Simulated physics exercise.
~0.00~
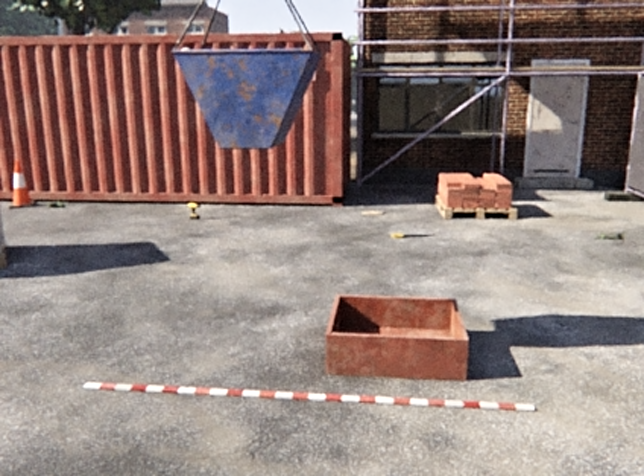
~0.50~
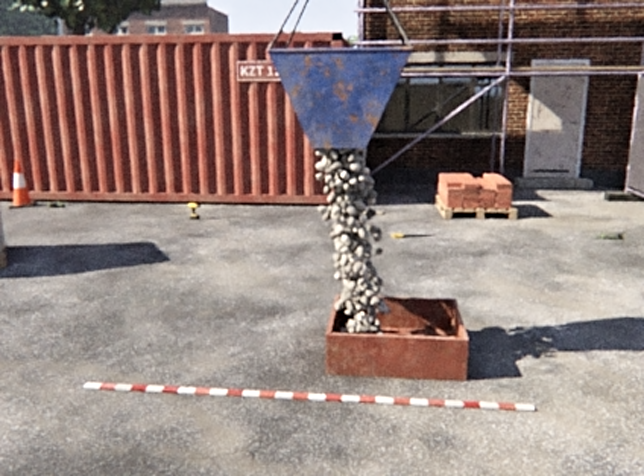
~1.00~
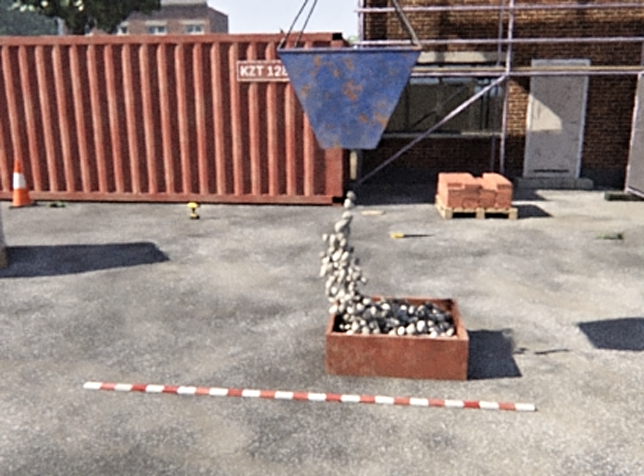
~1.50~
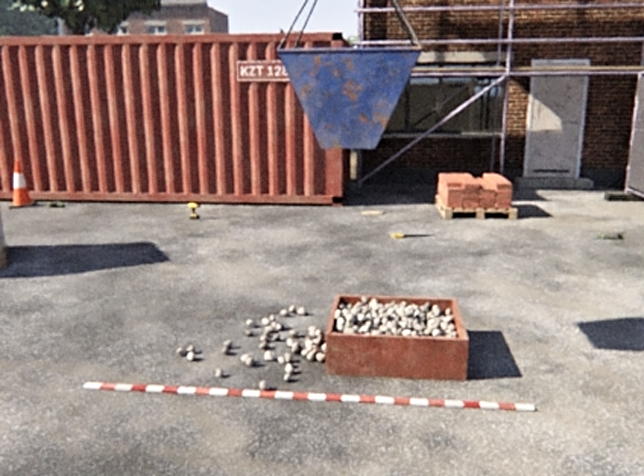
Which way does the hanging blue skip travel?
The blue skip travels to the right.
